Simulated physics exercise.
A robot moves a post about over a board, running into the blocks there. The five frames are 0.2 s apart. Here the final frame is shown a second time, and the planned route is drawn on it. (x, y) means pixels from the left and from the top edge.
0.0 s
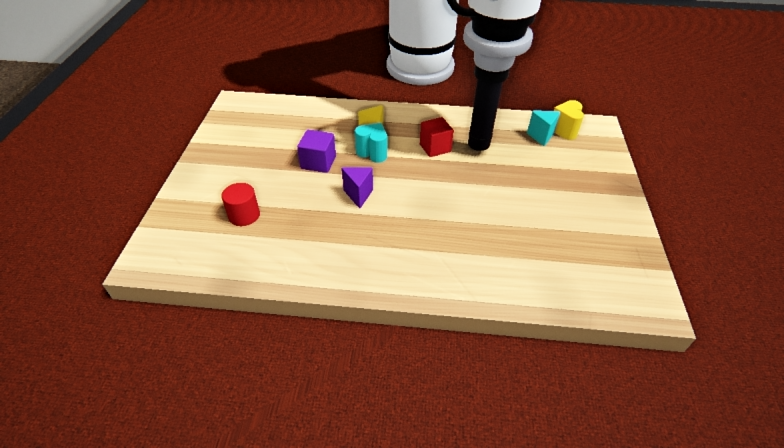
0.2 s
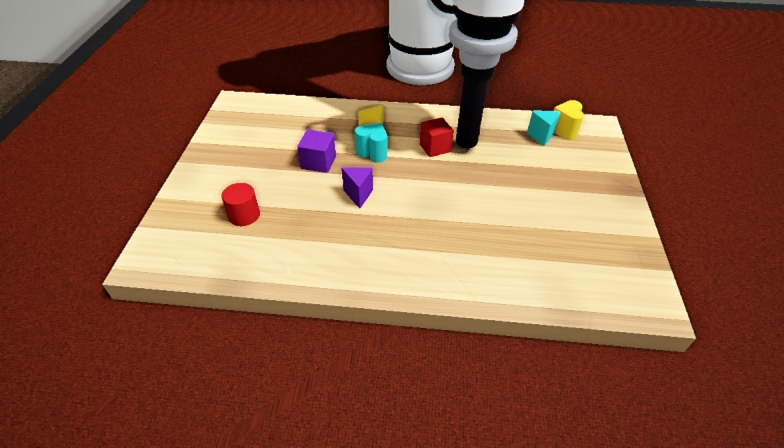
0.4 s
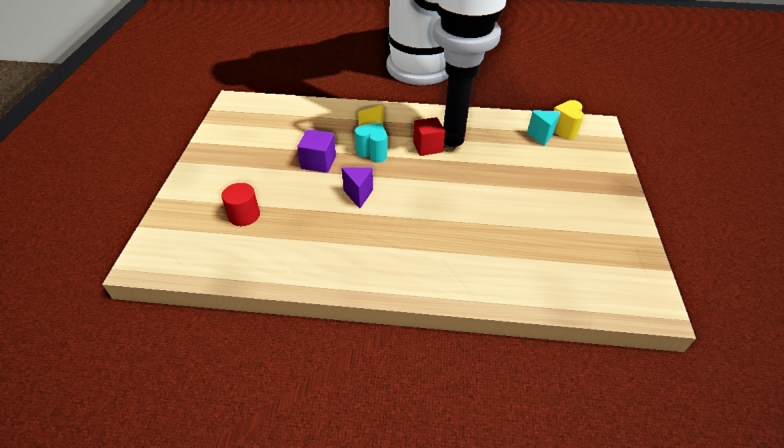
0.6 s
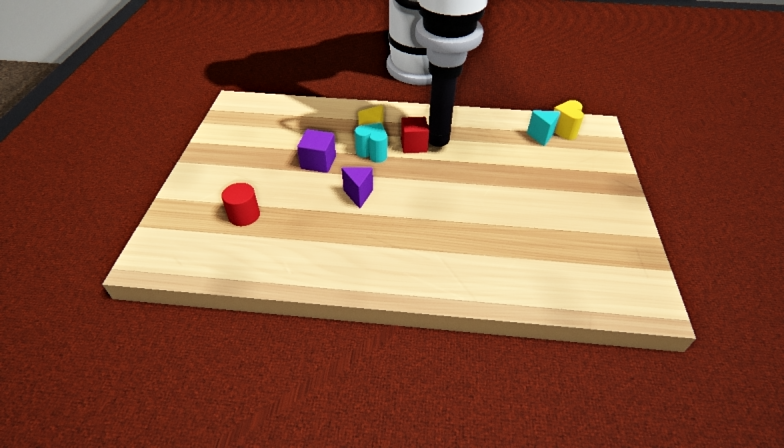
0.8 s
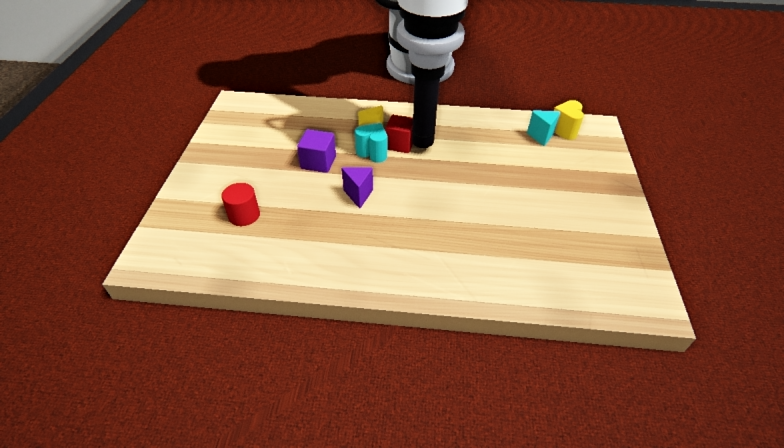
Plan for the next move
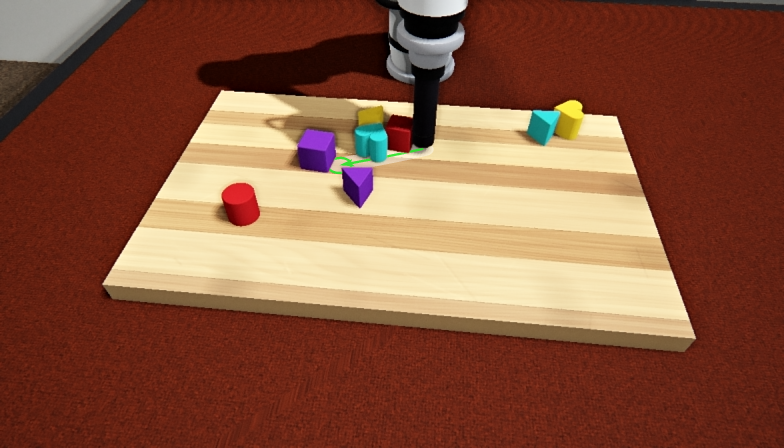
A black post on a robot arm moved left across the wooden board and pushed the red block over beside the turquoise one, while the other colored blocks around them stayed put.
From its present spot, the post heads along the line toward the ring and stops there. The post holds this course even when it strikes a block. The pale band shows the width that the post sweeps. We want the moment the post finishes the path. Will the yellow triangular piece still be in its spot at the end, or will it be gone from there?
Once the path ends, it is somewhere new.
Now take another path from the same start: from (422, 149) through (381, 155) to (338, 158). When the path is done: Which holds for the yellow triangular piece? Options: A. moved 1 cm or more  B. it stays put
Answer: A.
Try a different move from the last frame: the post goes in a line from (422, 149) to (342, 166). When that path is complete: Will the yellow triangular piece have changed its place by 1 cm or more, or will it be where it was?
By then it is displaced.
Path on the board, from (422, 149) directly to (340, 165).
What follows on the original path. One third of the way, post at (396, 148); turquoise heart-shaped block at (363, 131), turned 30° anticlockwise; yellow triangular piece at (369, 108), turned 25° clockwise; red square at (382, 120), turned 35° clockwise.
Two thirds of the way, post at (367, 153); purple square at (311, 139), turned 20° anticlockwise; turquoise heart-shaped block at (343, 129); yellow triangular piece at (368, 107), turned 35° clockwise; red square at (376, 120), turned 55° clockwise.
At the end, post at (339, 158); purple square at (302, 139), turned 45° anticlockwise; purple triangular piece in place; turquoise heart-shaped block at (331, 128), turned 70° clockwise; yellow triangular piece at (368, 107), turned 35° clockwise; red square at (376, 120), turned 55° clockwise.
